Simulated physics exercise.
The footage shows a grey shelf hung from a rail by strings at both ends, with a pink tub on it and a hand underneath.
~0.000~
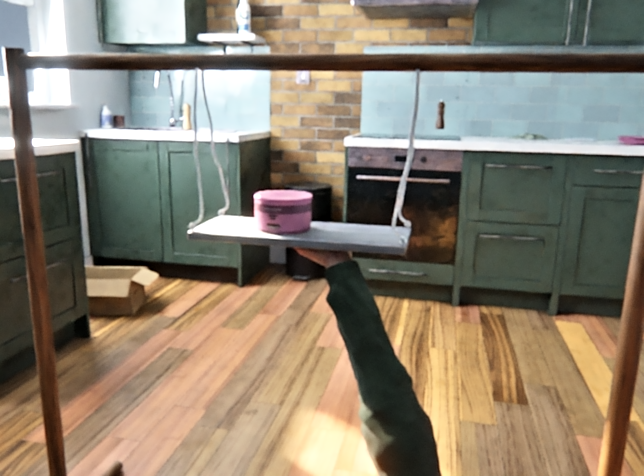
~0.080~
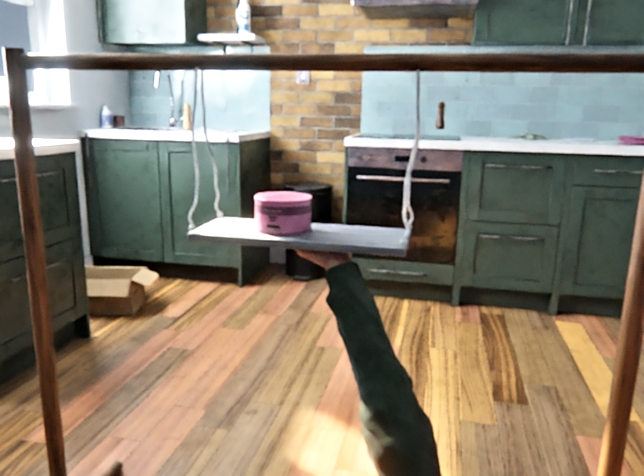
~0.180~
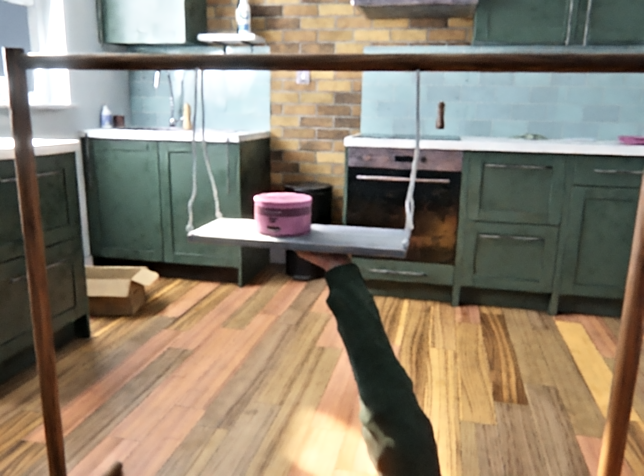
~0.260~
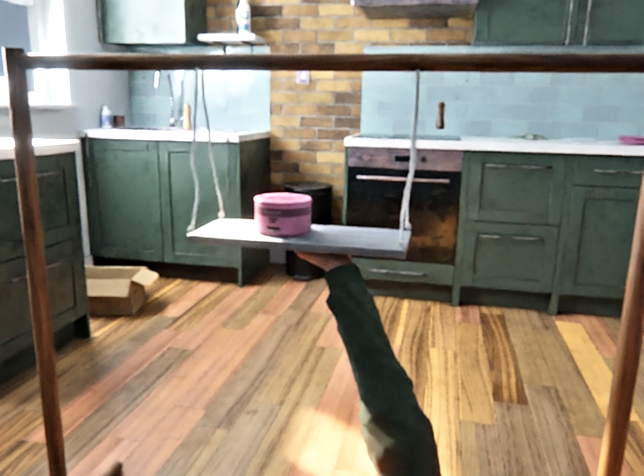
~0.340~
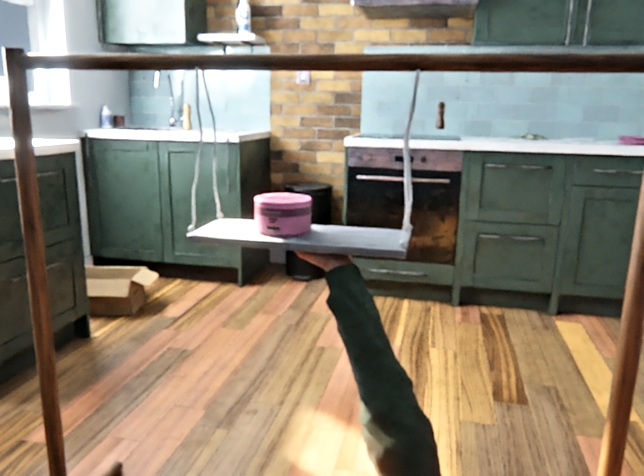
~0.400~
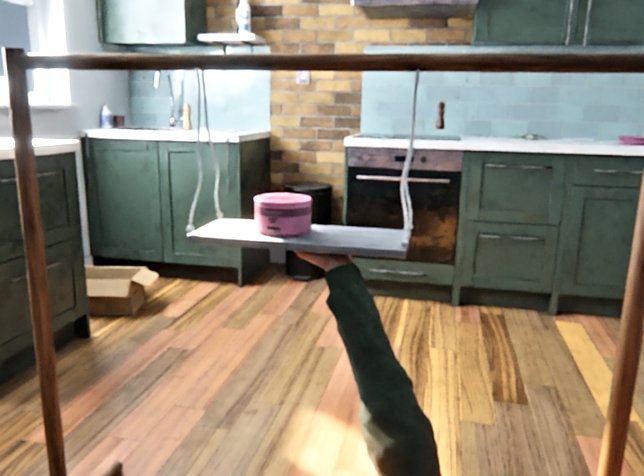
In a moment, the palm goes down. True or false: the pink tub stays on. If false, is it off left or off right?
True.
After 0.76 s, board level; tub on the board near (283, 217).
In the end, board level; tub on the board near (283, 217). The pink tub keeps its place.
